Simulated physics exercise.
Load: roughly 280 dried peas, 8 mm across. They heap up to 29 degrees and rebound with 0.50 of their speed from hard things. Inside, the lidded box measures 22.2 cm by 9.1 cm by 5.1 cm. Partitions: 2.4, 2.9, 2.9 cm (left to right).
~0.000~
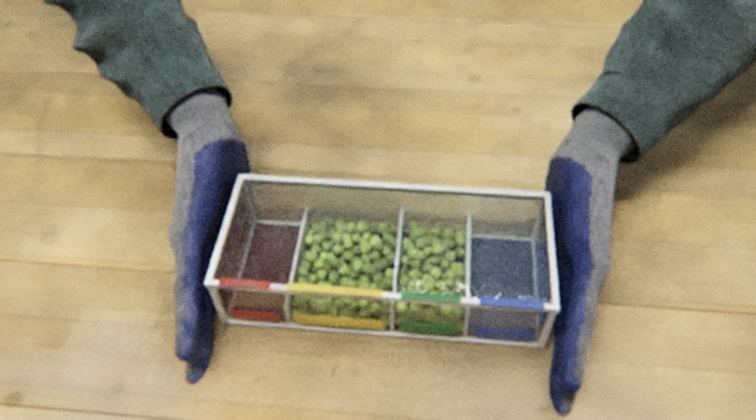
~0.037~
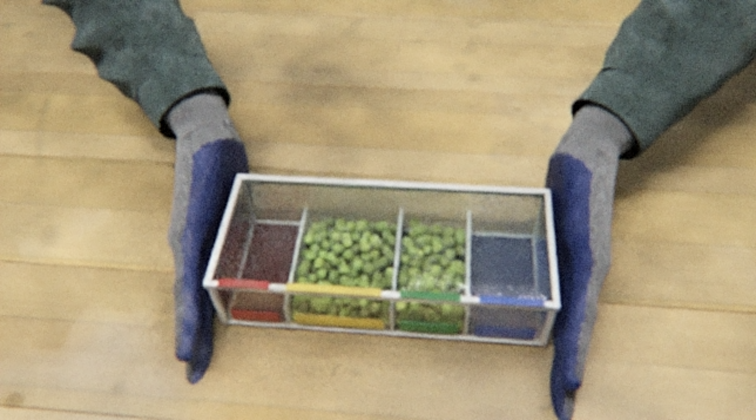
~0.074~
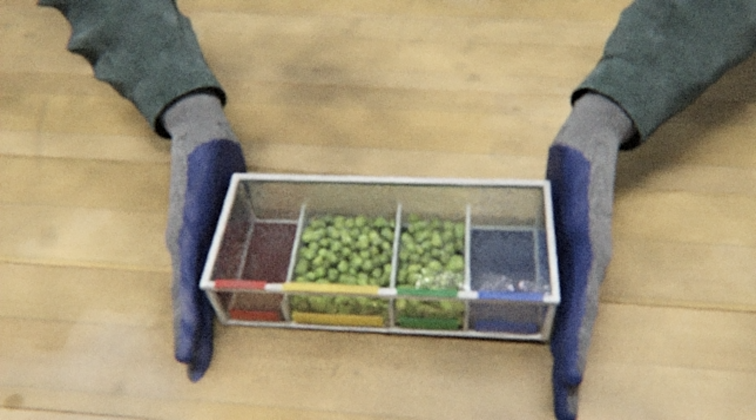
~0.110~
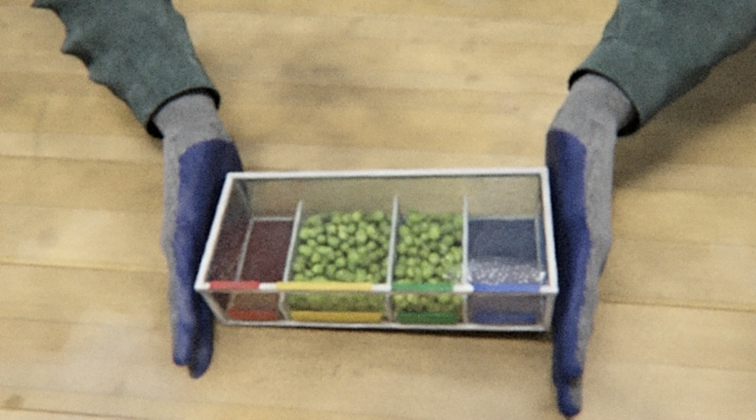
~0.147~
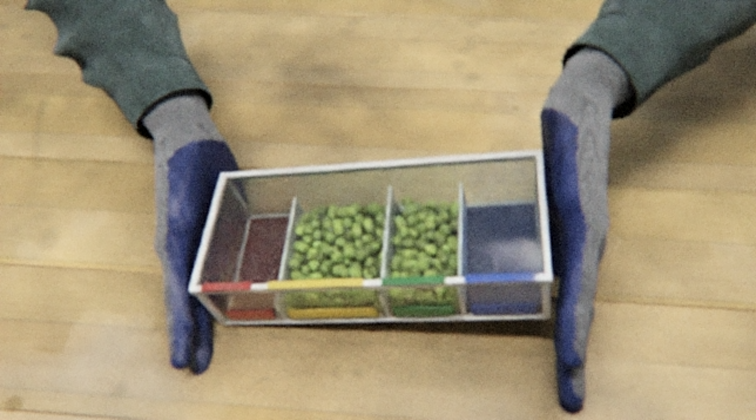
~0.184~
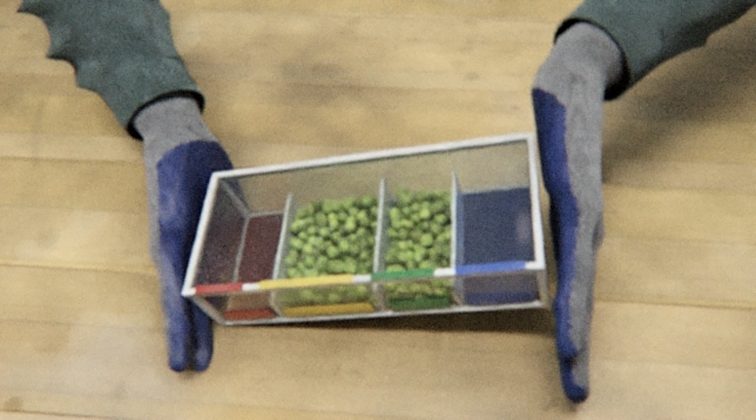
Gloved hands holding a clear divided box of green peas between their palms, gradually tilting it so the left end sits lower.
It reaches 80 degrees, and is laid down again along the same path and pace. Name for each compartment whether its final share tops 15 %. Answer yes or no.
Red yes, blue no, green yes, yellow yes.
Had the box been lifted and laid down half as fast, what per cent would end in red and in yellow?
Red 30; yellow 40.
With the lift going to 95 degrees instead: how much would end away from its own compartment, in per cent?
About 75 per cent.
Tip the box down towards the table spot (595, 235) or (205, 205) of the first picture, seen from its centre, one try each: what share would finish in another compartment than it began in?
Some 40 and 50 per cent.
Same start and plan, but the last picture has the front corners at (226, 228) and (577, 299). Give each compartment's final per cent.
Red 0; blue 35; green 35; yellow 30.
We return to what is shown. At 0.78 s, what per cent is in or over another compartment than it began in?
Roughly 20 per cent.
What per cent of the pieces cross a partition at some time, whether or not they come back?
About 50 per cent.
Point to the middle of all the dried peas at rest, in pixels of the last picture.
At about (303, 286).
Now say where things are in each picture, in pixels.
The first picture shows box tilt 0 degrees, front corners at (213, 281) and (553, 306); green 40 %, yellow 60 %.
The second picture shows box tilt 1 degrees, front corners at (212, 282) and (553, 304).
The third picture shows box tilt 3 degrees, front corners at (209, 283) and (552, 298).
The fourth picture shows box tilt 6 degrees, front corners at (204, 285) and (550, 288), lowest corner left front.
The fifth picture shows box tilt 11 degrees, front corners at (197, 288) and (545, 276), lowest corner left front.
The sixth picture shows box tilt 16 degrees, front corners at (191, 290) and (537, 264), lowest corner left front; green 40 %, yellow 60 %. Its pace works out near 125 degrees a second.
Then, at 0.78 s, tilt 80 degrees; red 15 %, green 35 %, yellow 50 %.
After 1.17 s, tilt 34 degrees; red 40 %, green 20 %, yellow 35 %.
After 1.65 s, tilt 0 degrees; red 40 %, green 20 %, yellow 35 %.
In the end, at 2.1 s, red 40 %, blue 0 %, green 20 %, yellow 35 %.
